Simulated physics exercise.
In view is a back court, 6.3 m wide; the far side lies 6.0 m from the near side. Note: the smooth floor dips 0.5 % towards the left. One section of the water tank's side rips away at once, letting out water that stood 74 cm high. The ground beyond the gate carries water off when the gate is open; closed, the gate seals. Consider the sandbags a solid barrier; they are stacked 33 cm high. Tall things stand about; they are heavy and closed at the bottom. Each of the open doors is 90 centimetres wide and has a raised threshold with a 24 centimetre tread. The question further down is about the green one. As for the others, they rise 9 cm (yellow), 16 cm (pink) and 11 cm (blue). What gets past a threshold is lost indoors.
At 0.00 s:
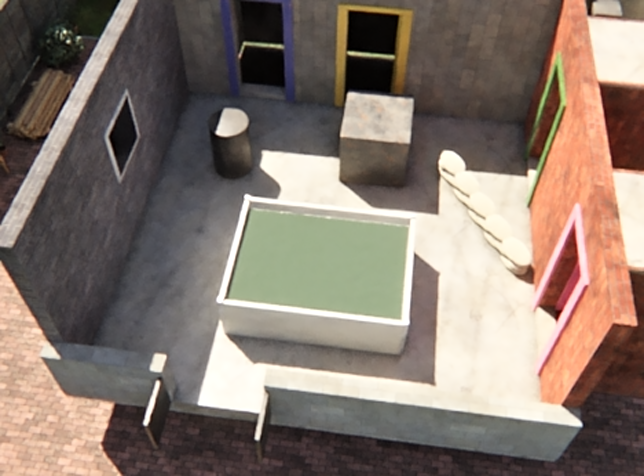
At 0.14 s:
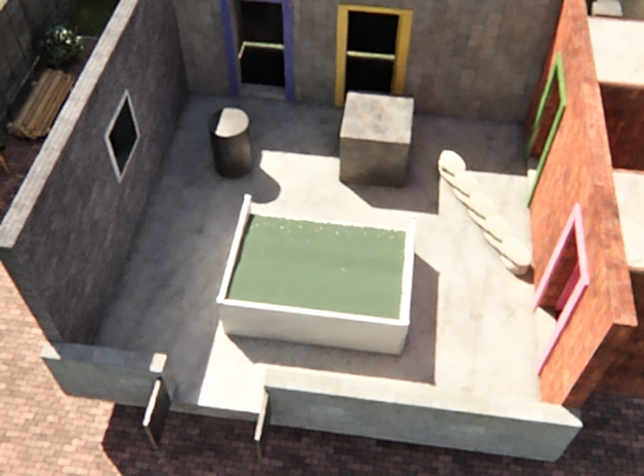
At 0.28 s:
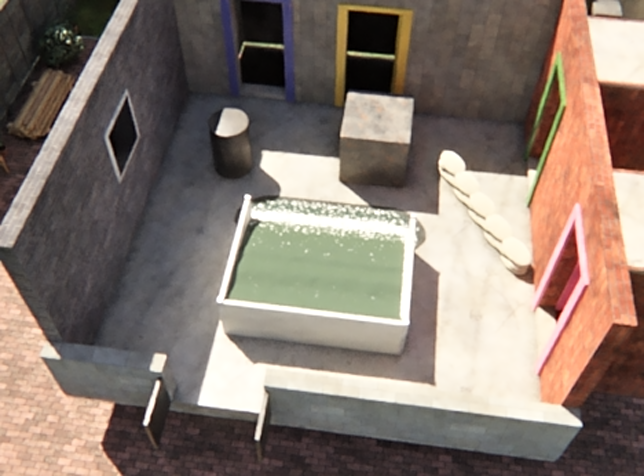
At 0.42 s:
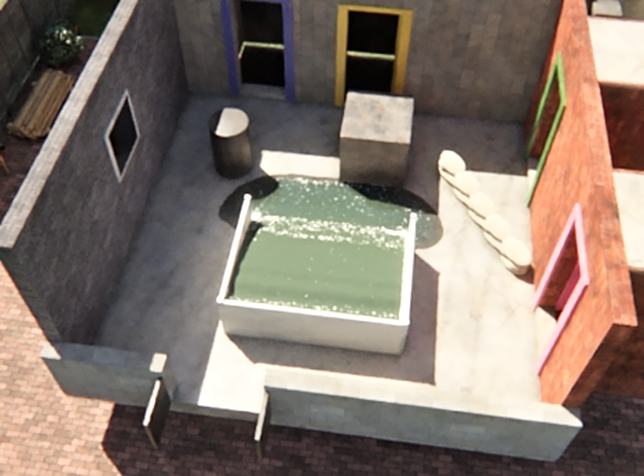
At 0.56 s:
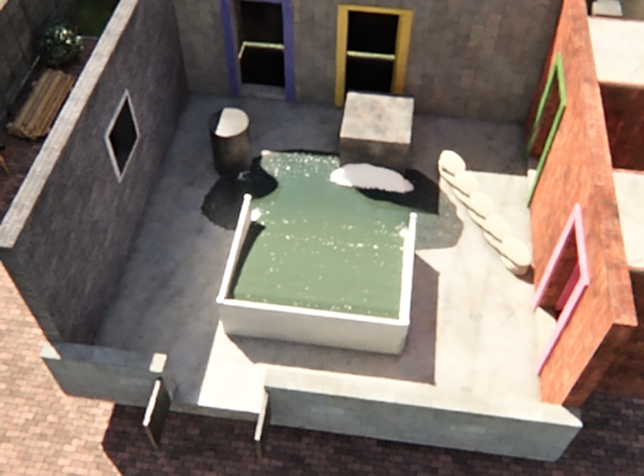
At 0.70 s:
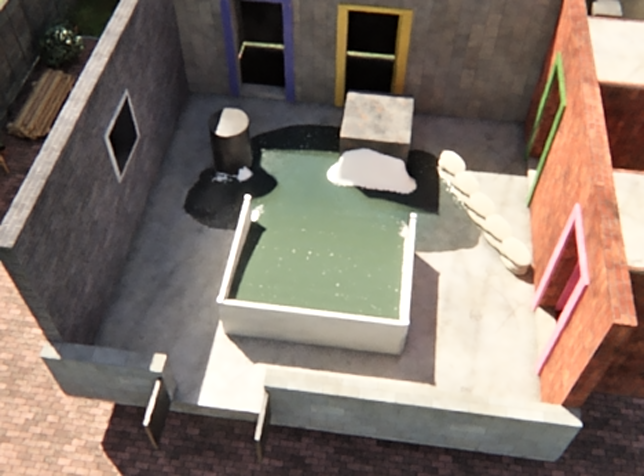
A walled back court with a smooth grey floor is seen from high above its near side, the camera still. A white-rimmed tank of green water sits mid-court, with a dark cylinder and a grey block behind it, pale sandbags to the right, and blue, yellow, green and pink doorways around. The tank's far side gives way and water pours out, spreading across the floor, foaming against the block and around the cylinder.
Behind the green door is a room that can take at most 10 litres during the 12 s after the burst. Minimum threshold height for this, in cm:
10.5 cm, roughly.
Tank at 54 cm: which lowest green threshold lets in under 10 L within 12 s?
The step needs to be some 7.0 cm.
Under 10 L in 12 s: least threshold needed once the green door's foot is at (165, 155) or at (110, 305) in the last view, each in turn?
Minimums: Roughly 13.5 cm and 13.0 cm.
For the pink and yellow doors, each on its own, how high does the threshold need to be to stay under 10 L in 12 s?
You'd want about 6.5 centimetres at pink and about 17 centimetres at yellow.
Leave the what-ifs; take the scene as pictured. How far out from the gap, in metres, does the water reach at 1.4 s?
Roughly 4.0 metres.
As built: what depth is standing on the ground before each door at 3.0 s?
Door by door in centimetres - yellow 12, green 3, pink 9, blue 26.
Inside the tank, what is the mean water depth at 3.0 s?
About 14 centimetres.
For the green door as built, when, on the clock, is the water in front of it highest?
Crest at t of about 7.0 s.
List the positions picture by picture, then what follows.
In the first frame, the water tank at (321, 260) is whole and still, 74 cm deep; the green door at (543, 138) is dry.
In the second frame, the gap is on the far side, the front 0.3 m out at a hidden place; the back of the water tank holds 74 cm.
In the third frame, the front is at (265, 200), 0.7 m from the gap on the far side; 2.0 m2 of floor is wet, 74 cm left at the back.
In the fourth frame, the front is at (285, 178), 1.3 m from the gap on the far side; 3.8 m2 of floor is wet, 68 cm left at the back.
In the fifth frame, the front is at (290, 153), 1.9 m from the gap on the far side; 5.6 m2 of floor is wet, 63 cm left at the back.
In the sixth frame, the gap is on the far side, the front 2.5 m out at (303, 128); the back of the water tank holds 62 cm; 1.3 m in a straight line remain to the green door at (543, 138).
After 1.4 s water covers 35 % of the floor, deepest (50 cm) near (358, 188); it has not reached the green door.
After 3.0 s water covers 70 % of the floor, deepest (40 cm) near (190, 92); 3 cm at the green door, 0 litres in over its 12 cm threshold.
After 12.0 s water covers 95 % of the floor, deepest (12 cm) near (185, 105); 7 cm at the green door, 5 litres in over its 12 cm threshold.
At the green door as built, the water arrived by 2.2 s and peaked near 15 cm at 7.2 s.
Run again over the same 12 s with other heights there, 23 litres in over 8.5 cm, 6 litres over 11.5 cm. The limit of 10 litres is kept from about 10.5 cm up.
